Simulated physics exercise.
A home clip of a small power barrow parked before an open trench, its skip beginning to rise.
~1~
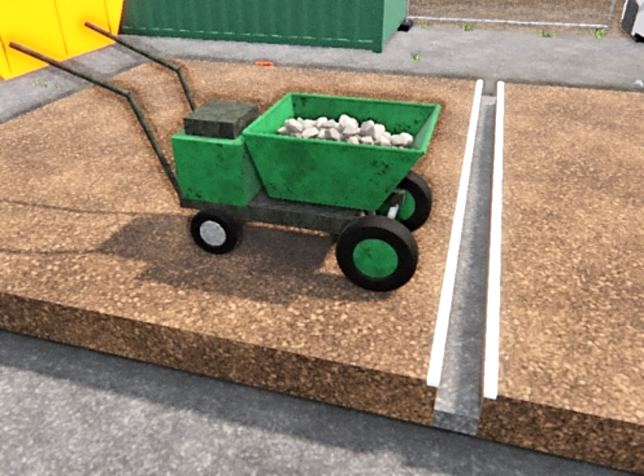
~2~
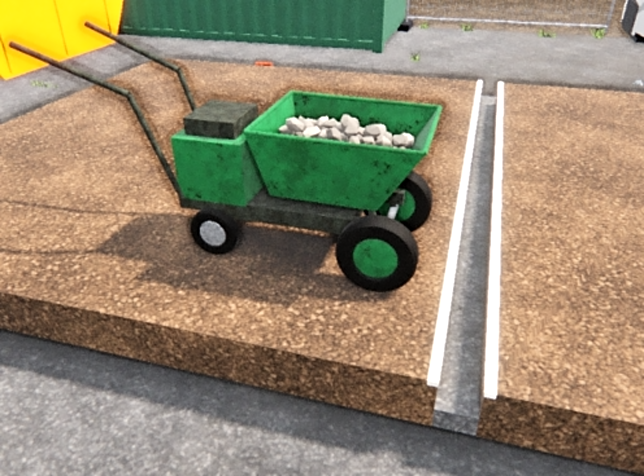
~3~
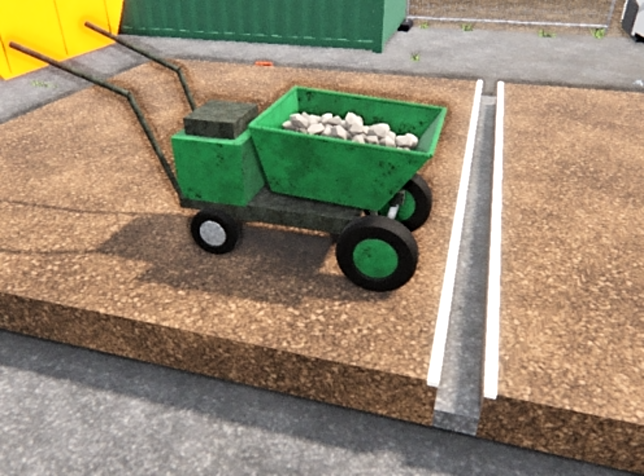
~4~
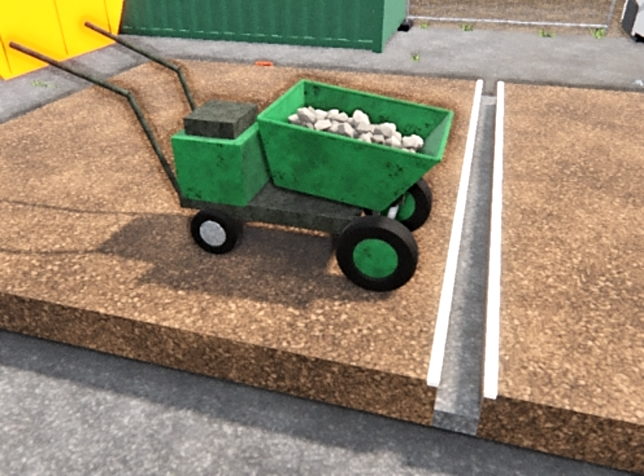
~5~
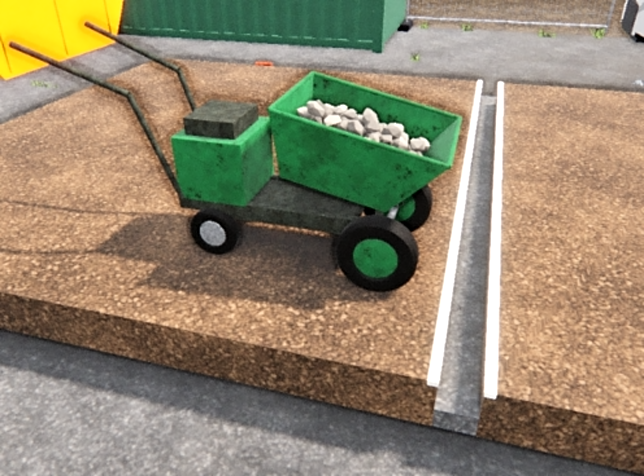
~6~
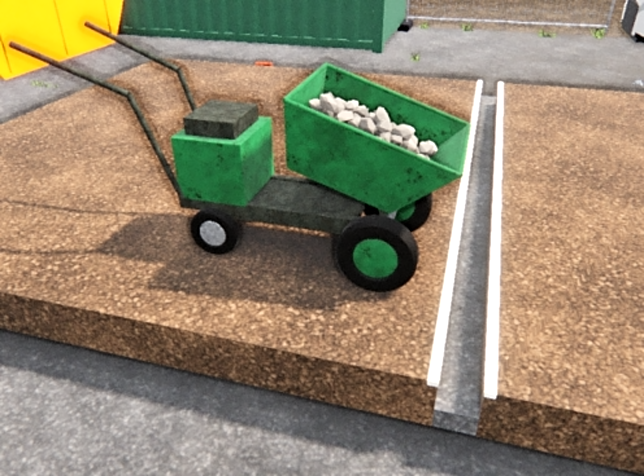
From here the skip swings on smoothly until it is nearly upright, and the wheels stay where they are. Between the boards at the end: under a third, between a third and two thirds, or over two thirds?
Between the edges lies under a third of the load.
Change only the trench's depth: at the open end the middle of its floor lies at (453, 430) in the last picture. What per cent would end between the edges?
Roughly 10 in a hundred.
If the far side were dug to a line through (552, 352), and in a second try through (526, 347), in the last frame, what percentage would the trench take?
First some 70, then 60 per cent.
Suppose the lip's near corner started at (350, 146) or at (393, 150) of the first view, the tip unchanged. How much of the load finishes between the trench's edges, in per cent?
Roughly 50 per cent, and 50 per cent.
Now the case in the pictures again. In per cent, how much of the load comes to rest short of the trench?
Close to 0 per cent.
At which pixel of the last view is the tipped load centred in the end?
Roughly at (534, 275).
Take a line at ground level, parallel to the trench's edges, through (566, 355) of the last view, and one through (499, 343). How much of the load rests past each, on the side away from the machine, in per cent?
First some 20, then 60 per cent.
Shortly afterwards, skip tipped steeply; the whole lot in the skip.
Next, skip tipped steeply; the bulk in the skip; a little beyond it.
Some moments later, skip tipped right over; near a third in the skip; only a few in or heaped over the trench; near two thirds beyond it.
In the end, skip tipped right over; near a quarter in the skip; a little in or heaped over the trench; near two thirds beyond it.
